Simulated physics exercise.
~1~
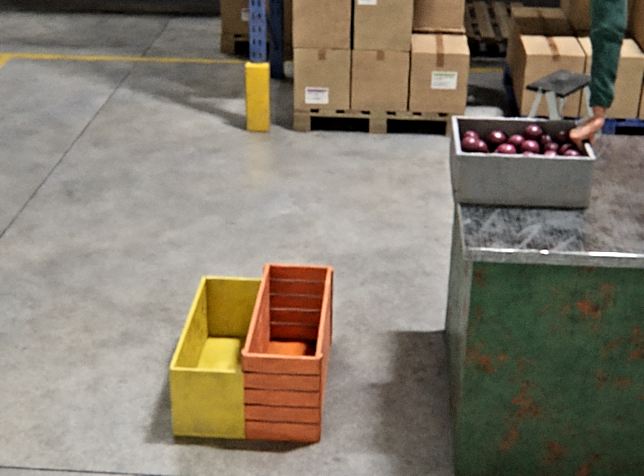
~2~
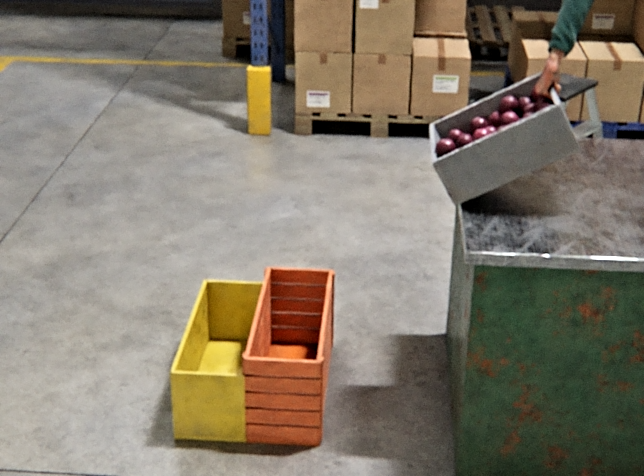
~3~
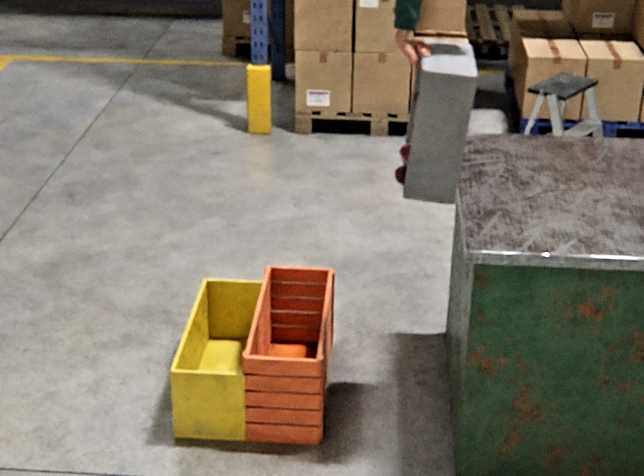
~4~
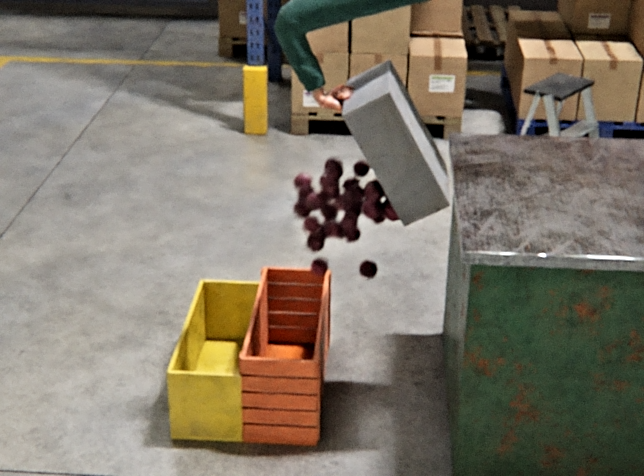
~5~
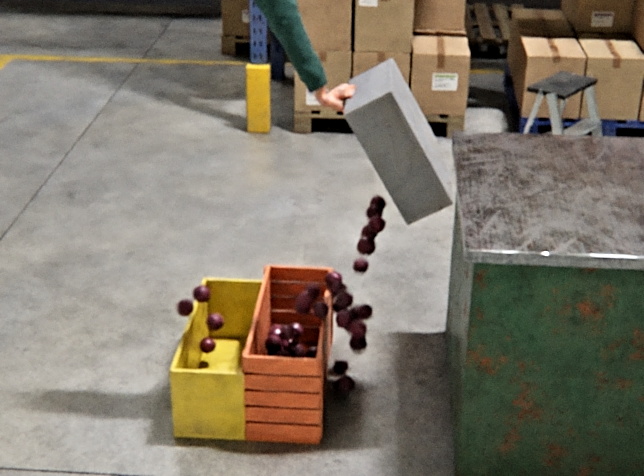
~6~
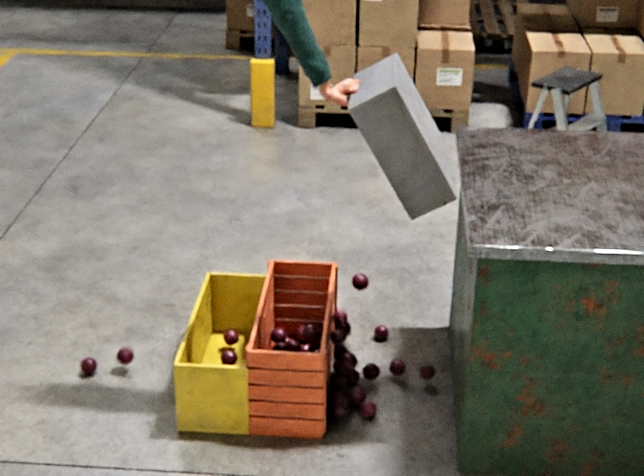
The footage shows a hand tipping a grey tote of red onions over the end of a bench, spilling them towards an orange tub and a yellow box below; some land in the tub, a couple in the box, and many scatter across the floor.
